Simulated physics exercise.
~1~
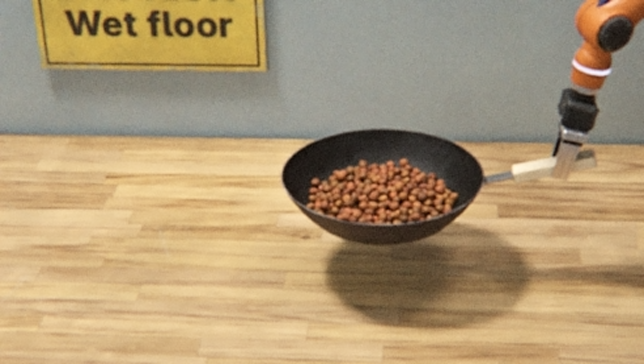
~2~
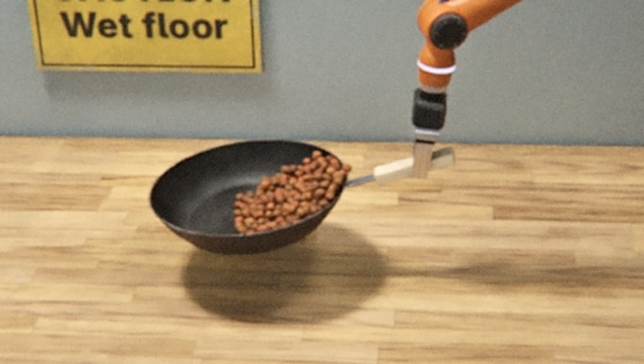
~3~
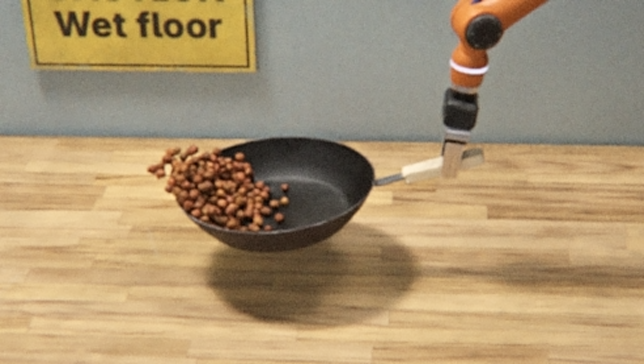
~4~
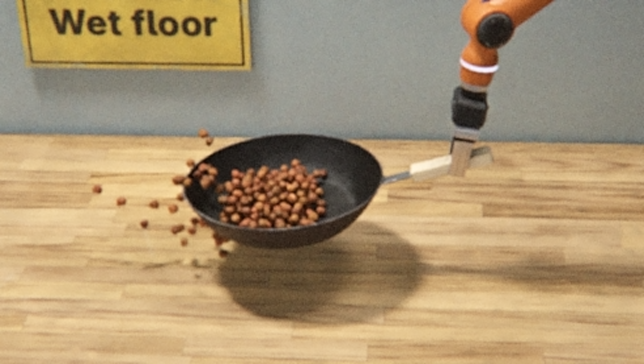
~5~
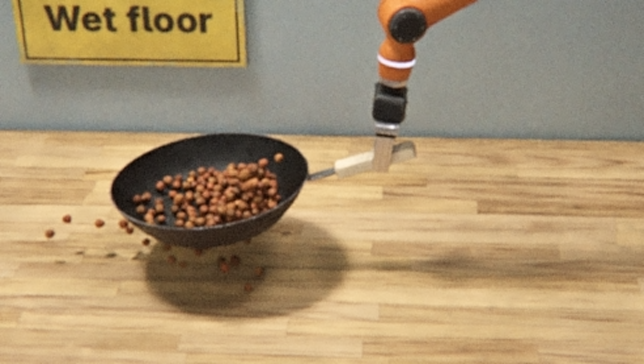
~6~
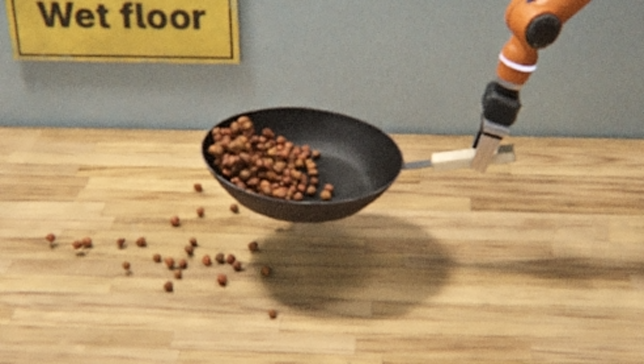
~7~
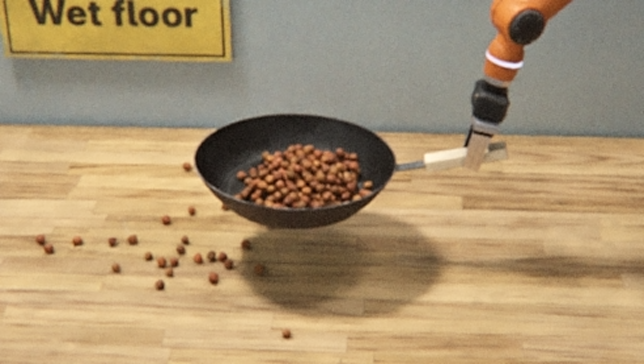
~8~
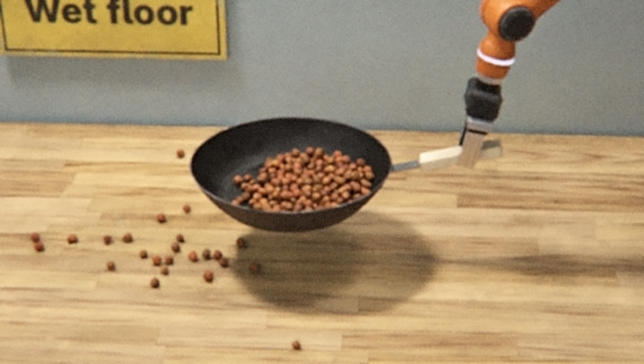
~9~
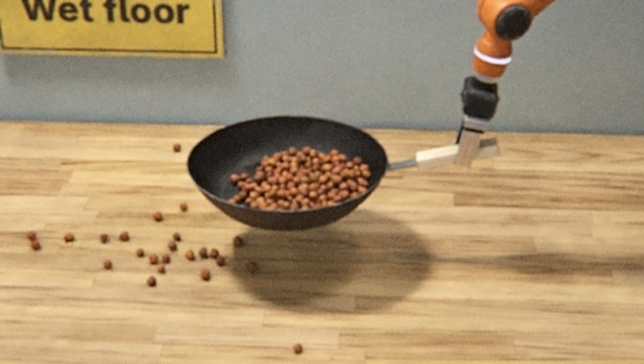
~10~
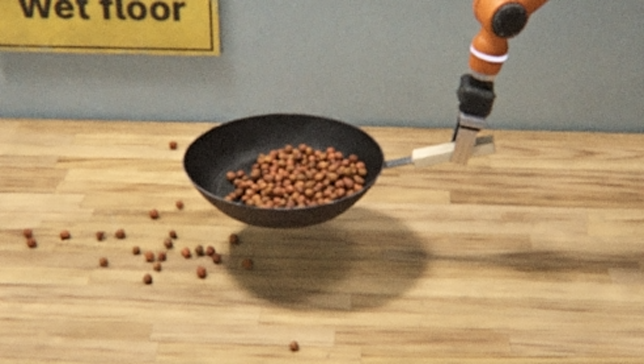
At first, an orange robot arm holds a black frying pan of reddish-brown hazelnuts above a wooden surface, with a yellow wet floor sign on the wall behind. The arm moves the pan left, and the nuts bunch up on the handle side. It then shifts back to the right, and they surge to the left, some flying over the rim. The pan swings left and right again as the spilled nuts land and scatter. Finally it settles nearly still, with most nuts heaped inside and a small scattering lying on the wood, mostly to the left.
